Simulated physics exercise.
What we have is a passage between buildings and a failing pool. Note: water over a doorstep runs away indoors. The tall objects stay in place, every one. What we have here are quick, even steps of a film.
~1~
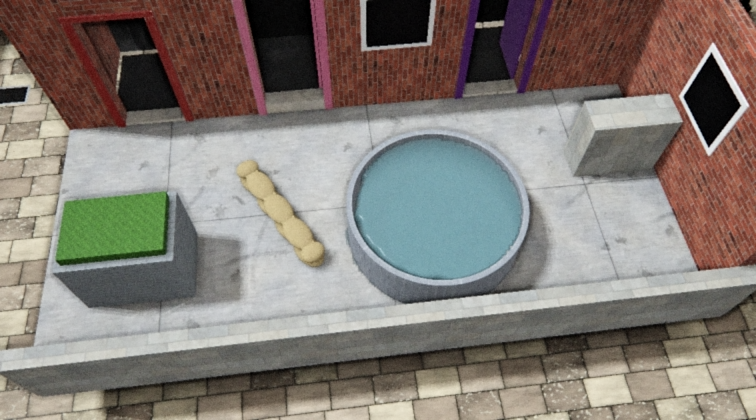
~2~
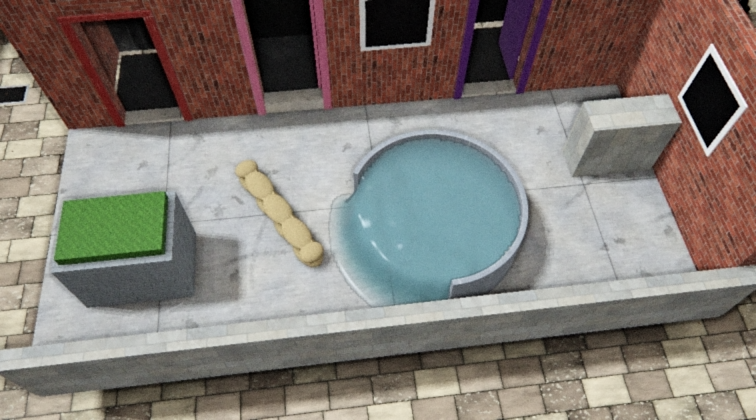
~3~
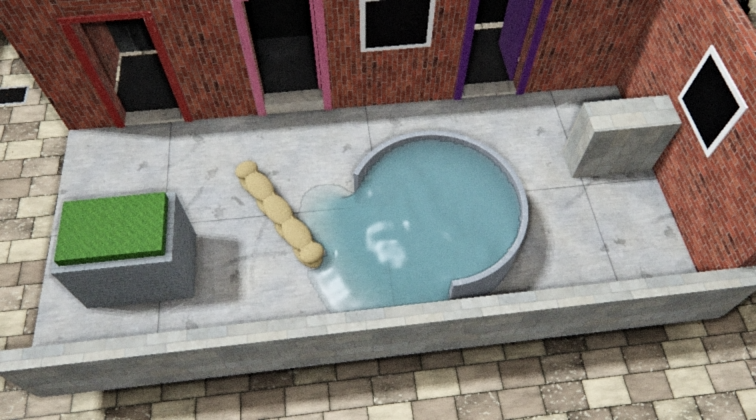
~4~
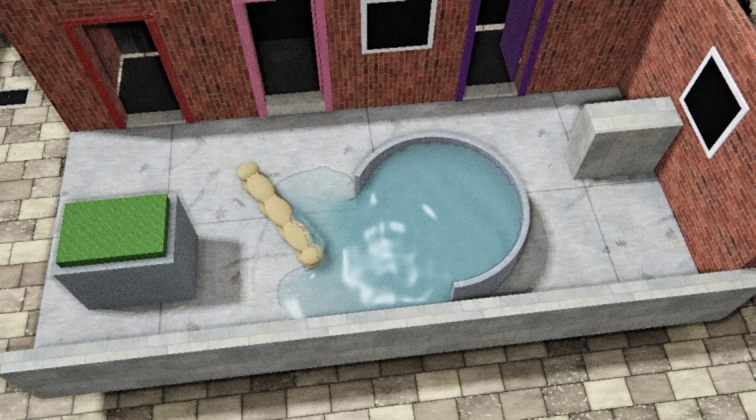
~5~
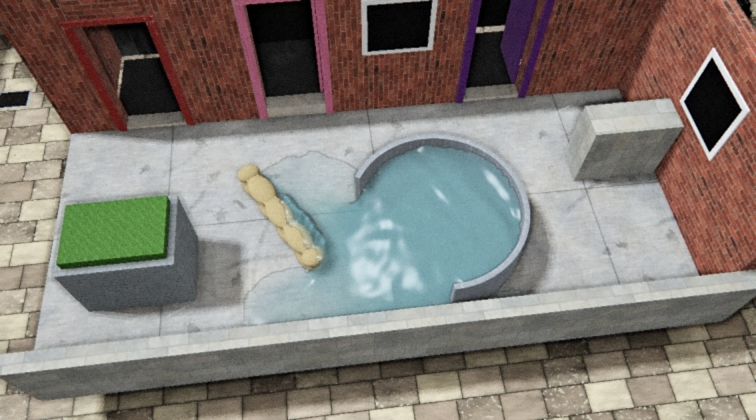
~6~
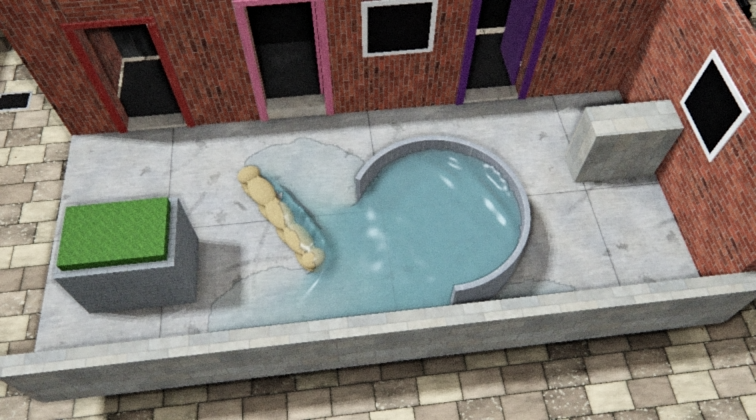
Water poured out of a round pool when the left side of its wall opened up, spreading across the pale paving to a row of tan sacks and flowing around both ends of it.
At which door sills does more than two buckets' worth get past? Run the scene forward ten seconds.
The red door will let through over two buckets; the purple door will let through no more than two buckets; the pink door will let through no more than two buckets.
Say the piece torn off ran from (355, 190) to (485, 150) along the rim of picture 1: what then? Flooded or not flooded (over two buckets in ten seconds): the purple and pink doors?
I'd say the purple door gets more, but the pink door gets more.
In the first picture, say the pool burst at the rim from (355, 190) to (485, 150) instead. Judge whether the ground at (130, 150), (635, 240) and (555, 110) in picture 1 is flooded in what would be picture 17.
Listed order gives sopping; left alone; sopping.
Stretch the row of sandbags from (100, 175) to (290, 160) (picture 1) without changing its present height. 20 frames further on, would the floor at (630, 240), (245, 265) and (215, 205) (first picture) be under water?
Point one: Submerged. Point two: Submerged. Point three: Submerged.
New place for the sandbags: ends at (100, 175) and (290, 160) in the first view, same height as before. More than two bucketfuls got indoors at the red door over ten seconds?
Note - red door: Below.
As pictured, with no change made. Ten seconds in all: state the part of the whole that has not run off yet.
I make it around 58 per cent.
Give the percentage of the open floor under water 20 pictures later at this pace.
Roughly 70 per cent.
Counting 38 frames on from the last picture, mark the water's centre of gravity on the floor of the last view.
It's close to (377, 220).
A moment on, water covers 40 % of the floor; the red door not reached, the purple door not reached, the pink door wet at the sill, nothing in.
Next, water covers 55 % of the floor; the red door wet at the sill, nothing in, the purple door not reached, the pink door under two buckets in.
Then, water covers 70 % of the floor; the red door under two buckets in, the purple door wet at the sill, nothing in, the pink door under two buckets in.
Later, water covers 90 % of the floor; the red door over two buckets in, the purple door wet at the sill, nothing in, the pink door under two buckets in.
In the end, water covers 95 % of the floor; the red door over two buckets in, the purple door wet at the sill, nothing in, the pink door under two buckets in.
